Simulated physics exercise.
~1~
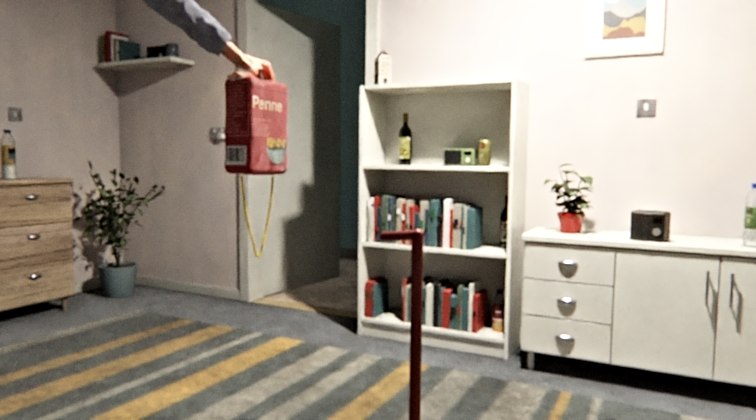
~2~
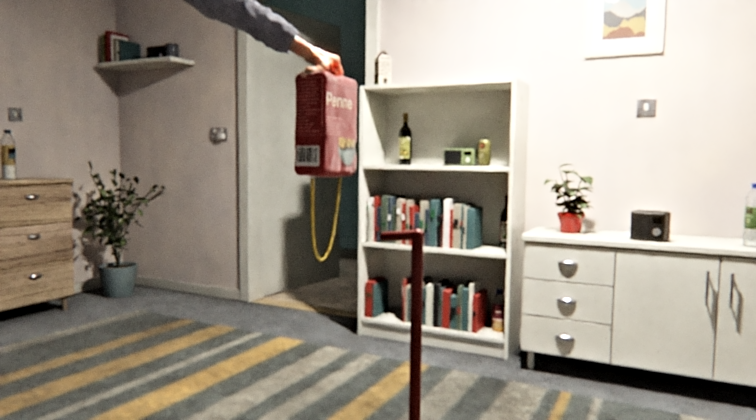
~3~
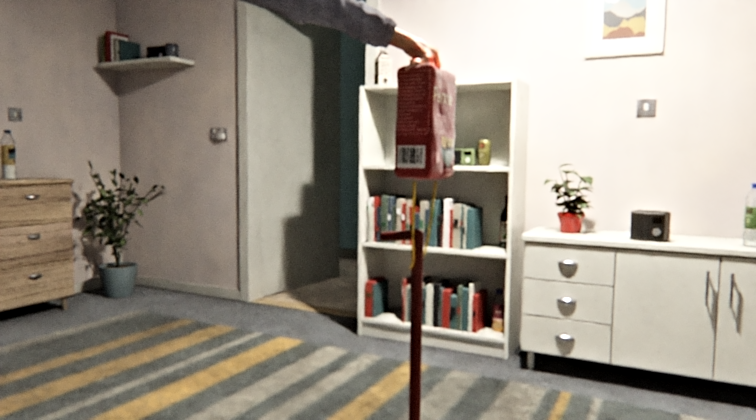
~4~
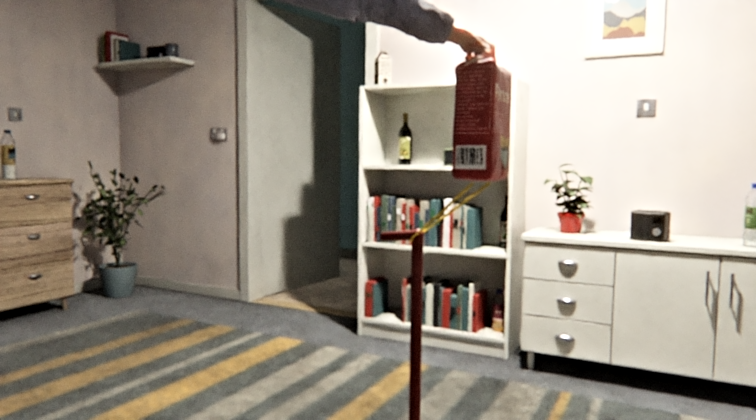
In a living room, a hand carrying a red Penne packet rightward past a short post until its yellow loop snags tight.
